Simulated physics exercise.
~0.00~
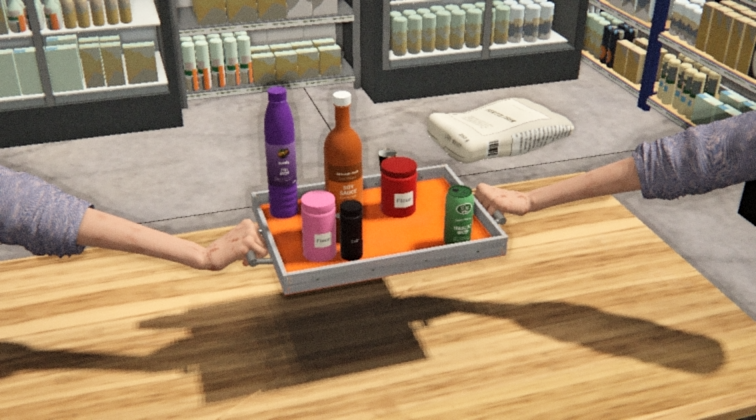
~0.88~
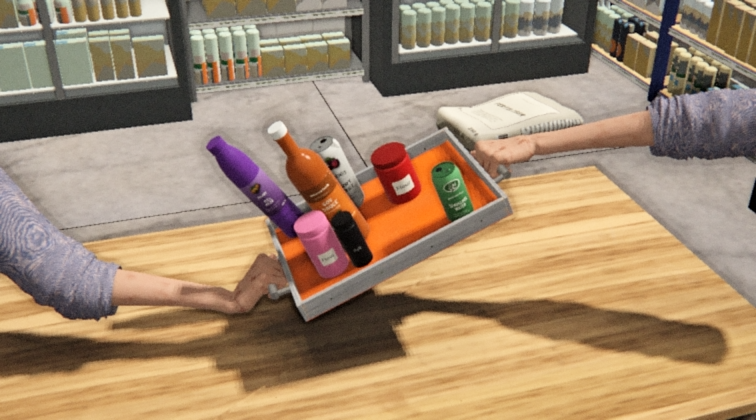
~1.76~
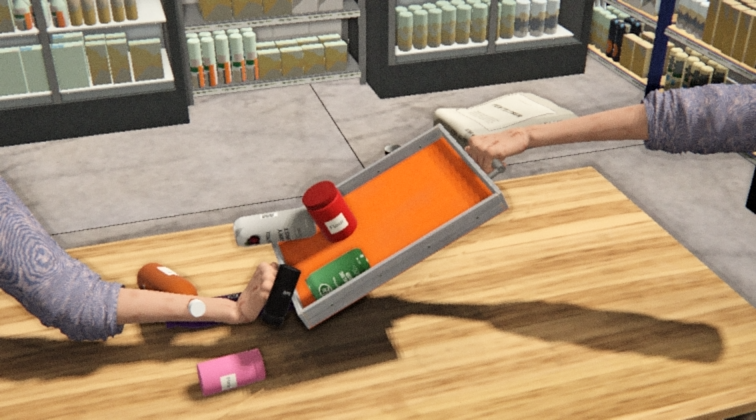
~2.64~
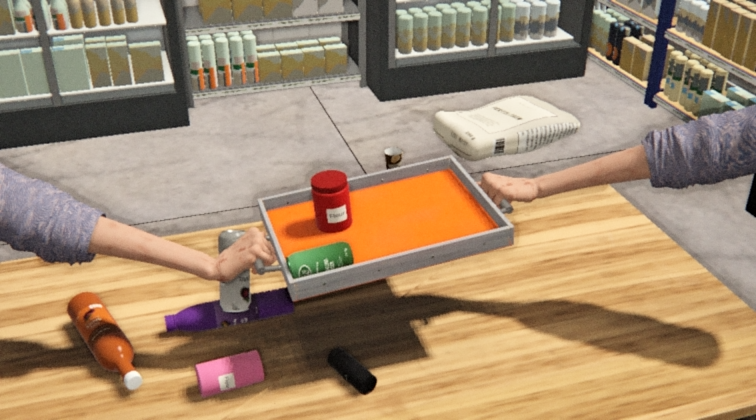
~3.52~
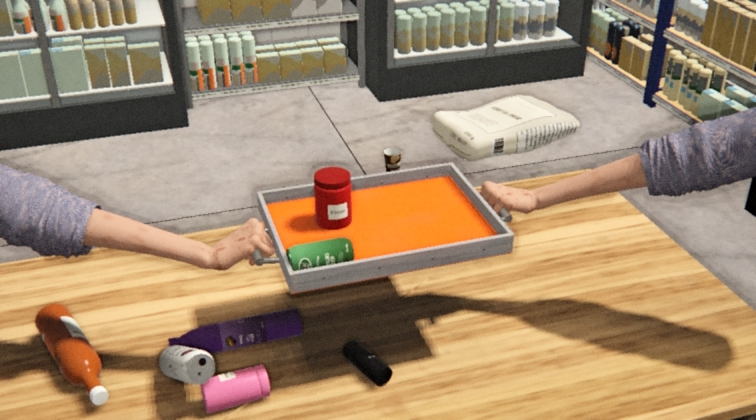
A hand-held tray tips left, spilling five containers, then levels with two still aboard.
